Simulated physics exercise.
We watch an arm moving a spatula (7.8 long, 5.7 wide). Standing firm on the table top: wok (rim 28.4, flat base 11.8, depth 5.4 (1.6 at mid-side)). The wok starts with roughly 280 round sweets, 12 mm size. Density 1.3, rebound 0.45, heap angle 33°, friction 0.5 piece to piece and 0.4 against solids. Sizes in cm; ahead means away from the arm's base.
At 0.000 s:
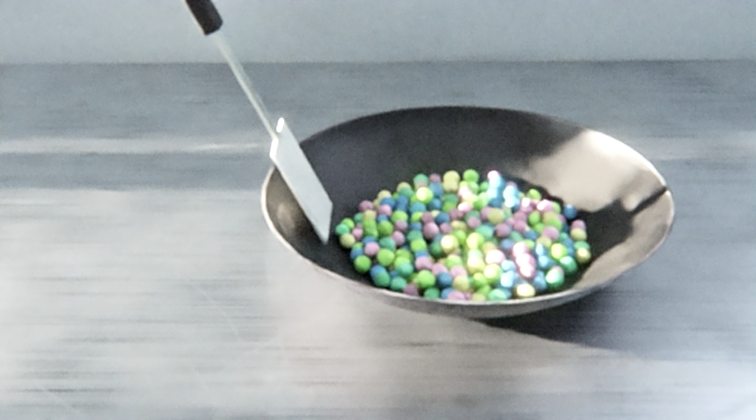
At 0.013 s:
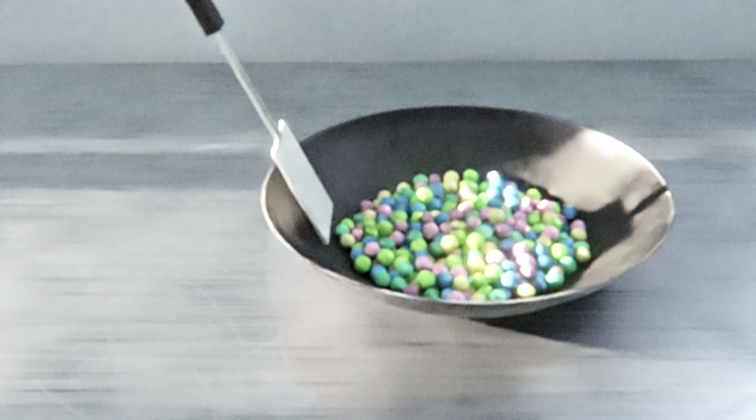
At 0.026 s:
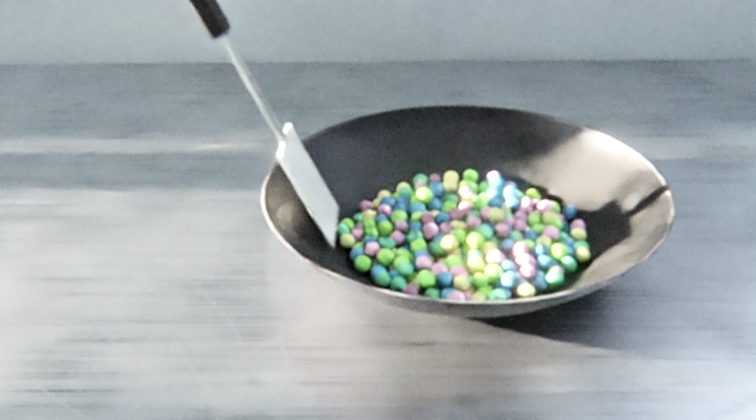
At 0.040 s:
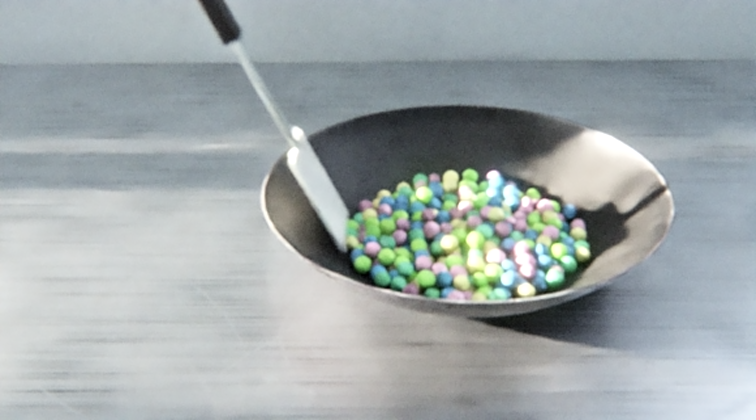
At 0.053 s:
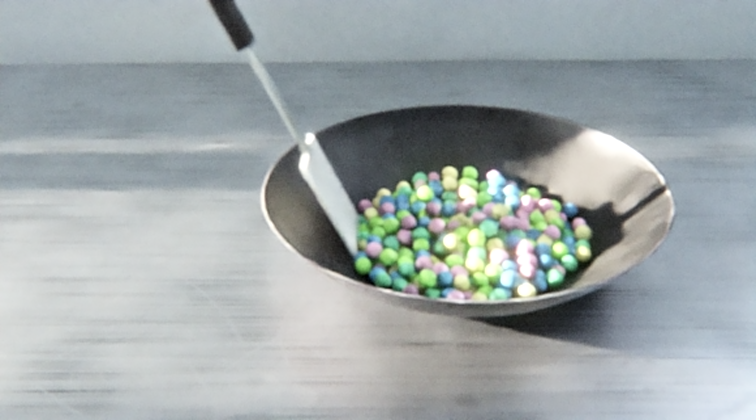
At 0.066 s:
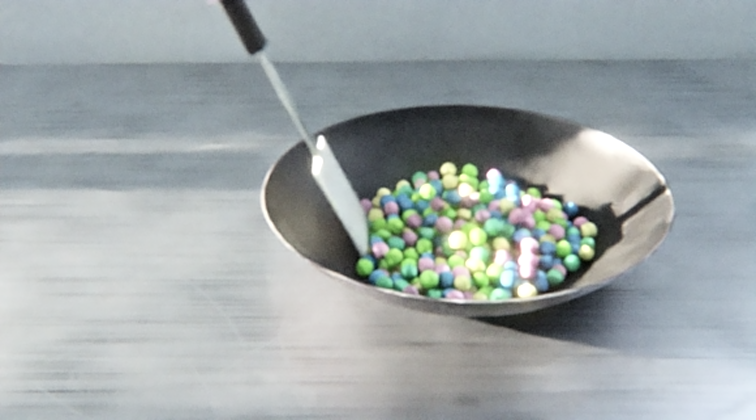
Dark wok of small round multicoloured sweets sitting on a grey table top, a spatula sliding rightward and nudging the pile's left edge.
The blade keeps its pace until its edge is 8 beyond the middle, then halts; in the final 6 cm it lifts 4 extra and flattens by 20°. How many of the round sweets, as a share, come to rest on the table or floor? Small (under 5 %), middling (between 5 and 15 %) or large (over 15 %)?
A small share, under 5 %, ends on the table or floor.
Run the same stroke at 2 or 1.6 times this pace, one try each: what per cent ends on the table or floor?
About 15 and 5 per cent.
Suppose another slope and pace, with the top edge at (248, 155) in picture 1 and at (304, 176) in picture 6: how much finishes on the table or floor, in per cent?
Some 5 per cent.
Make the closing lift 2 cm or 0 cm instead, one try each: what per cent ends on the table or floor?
Some 0 and 0 per cent.
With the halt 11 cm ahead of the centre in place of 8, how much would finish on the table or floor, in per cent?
It would be near 10 per cent.
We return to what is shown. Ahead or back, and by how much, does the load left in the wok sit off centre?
Some 3.5 cm ahead.
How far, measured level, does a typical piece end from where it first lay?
Some 3 cm.
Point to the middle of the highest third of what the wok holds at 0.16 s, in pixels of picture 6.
At about (514, 226).
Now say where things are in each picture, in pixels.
The first frame shows the spatula top edge at (277, 136), sloping 65°; upper third of the load around (462, 228), from x 340 to 585, top at y 180; 285 in the wok.
The second frame shows the spatula top edge at (278, 137), sloping 65°; upper third of the load around (462, 227), from x 340 to 585, top at y 175.
The third frame shows the spatula top edge at (284, 140), sloping 65°; upper third of the load around (462, 227), from x 340 to 585, top at y 175.
The fourth frame shows the spatula top edge at (295, 145), sloping 65°; upper third of the load around (463, 227), from x 350 to 585, top at y 175.
The fifth frame shows the spatula top edge at (306, 150), sloping 65°; upper third of the load around (469, 226), from x 360 to 585, top at y 175.
The sixth frame shows the spatula top edge at (318, 154), sloping 65°; upper third of the load around (469, 225), from x 365 to 590, top at y 170; 285 in the wok.
After 0.16 s, sloping 65°, highest piece 4 above the table; 285 in the wok.
After 0.24 s, sloping 58°, highest piece 5 above the table; 285 in the wok.
After 0.49 s, sloping 45°, highest piece 6 above the table; 280 in the wok, 5 on the table or floor.
After 1.54 s, sloping 45°, highest piece 5 above the table; 280 in the wok, 5 on the table or floor.
In the end, 280 in the wok, 5 on the table or floor. That is 2 % on the table or floor.
